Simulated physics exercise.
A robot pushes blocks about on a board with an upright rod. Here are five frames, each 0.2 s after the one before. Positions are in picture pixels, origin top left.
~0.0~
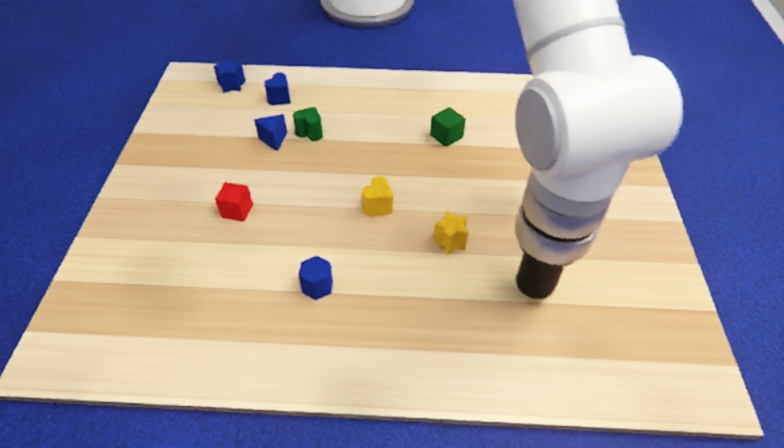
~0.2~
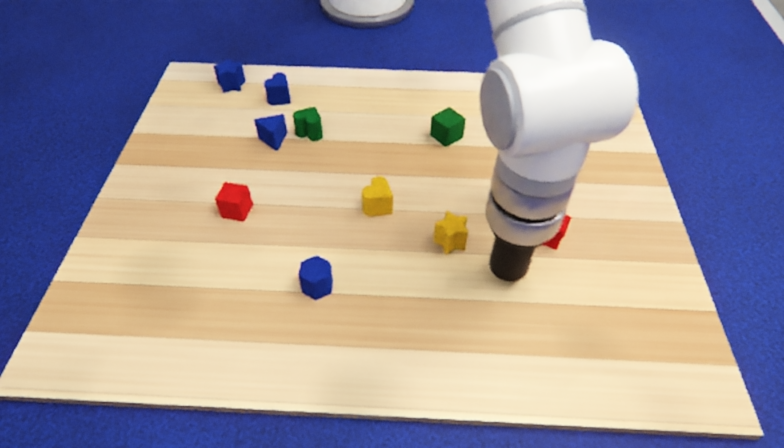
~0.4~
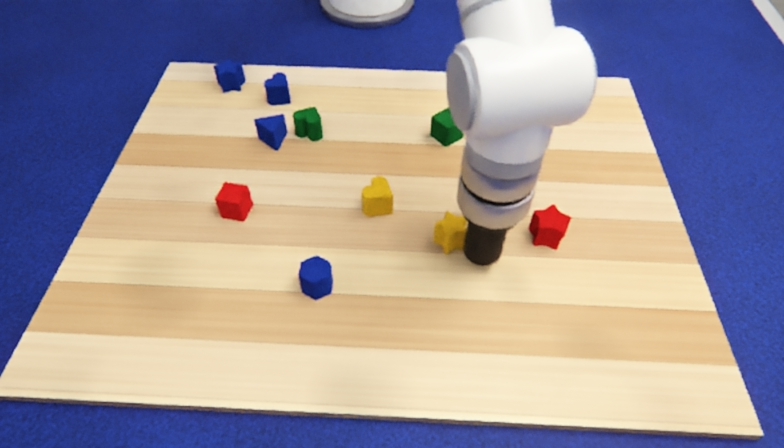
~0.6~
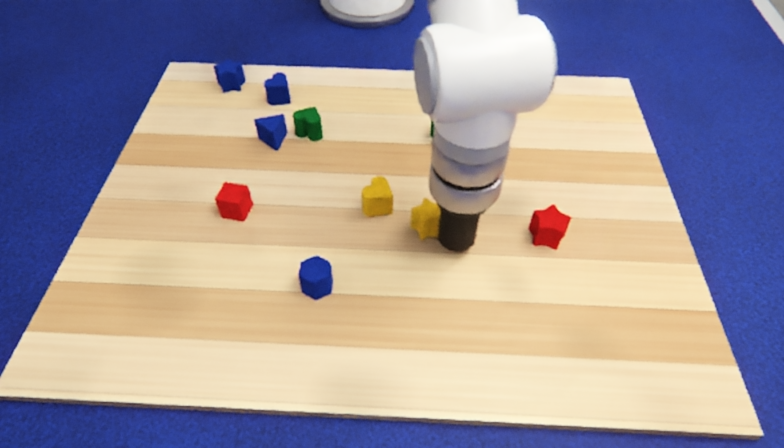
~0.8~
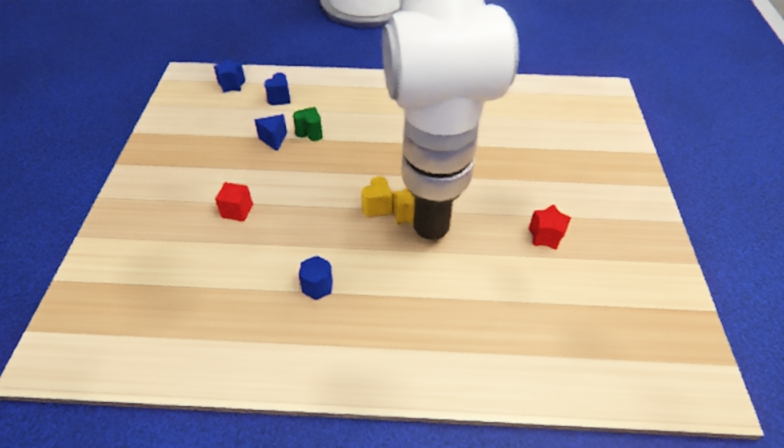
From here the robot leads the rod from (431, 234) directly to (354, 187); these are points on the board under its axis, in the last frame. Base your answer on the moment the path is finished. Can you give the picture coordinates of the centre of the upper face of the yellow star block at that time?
Its top face will be centred at roughly (380, 157).
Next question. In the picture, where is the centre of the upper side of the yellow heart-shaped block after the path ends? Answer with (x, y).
Most likely (329, 156).
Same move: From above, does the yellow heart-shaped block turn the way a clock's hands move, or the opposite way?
Looking from above, the answer is counterclockwise.
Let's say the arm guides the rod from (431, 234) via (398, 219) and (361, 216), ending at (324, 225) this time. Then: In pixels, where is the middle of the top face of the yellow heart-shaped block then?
Located at (352, 174).
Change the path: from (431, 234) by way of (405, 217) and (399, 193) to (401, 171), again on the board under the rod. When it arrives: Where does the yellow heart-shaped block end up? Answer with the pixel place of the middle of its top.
It will end up at (359, 176).
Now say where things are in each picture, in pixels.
The first frame shows tip of the rod at (536, 283), middles of tops, yellow heart-shaped block at (378, 188), yellow star block at (453, 223).
The second frame shows rod at (508, 266), nothing pushed.
The third frame shows rod at (482, 251), nothing pushed.
The fourth frame shows rod at (457, 238), yellow star block at (429, 209).
The fifth frame shows rod at (432, 226), yellow heart-shaped block at (377, 188), yellow star block at (408, 196).
What follows on the original path. One third of the way, rod at (404, 209); yellow heart-shaped block at (362, 179), turned 45° anticlockwise; yellow star block at (393, 178), turned 45° clockwise.
Two thirds of the way, rod at (378, 193); yellow heart-shaped block at (351, 171), turned 75° anticlockwise; yellow star block at (383, 162), turned 80° clockwise.
At the end, rod at (353, 178); yellow heart-shaped block at (329, 156), turned 55° anticlockwise; yellow star block at (380, 157), turned 115° clockwise.
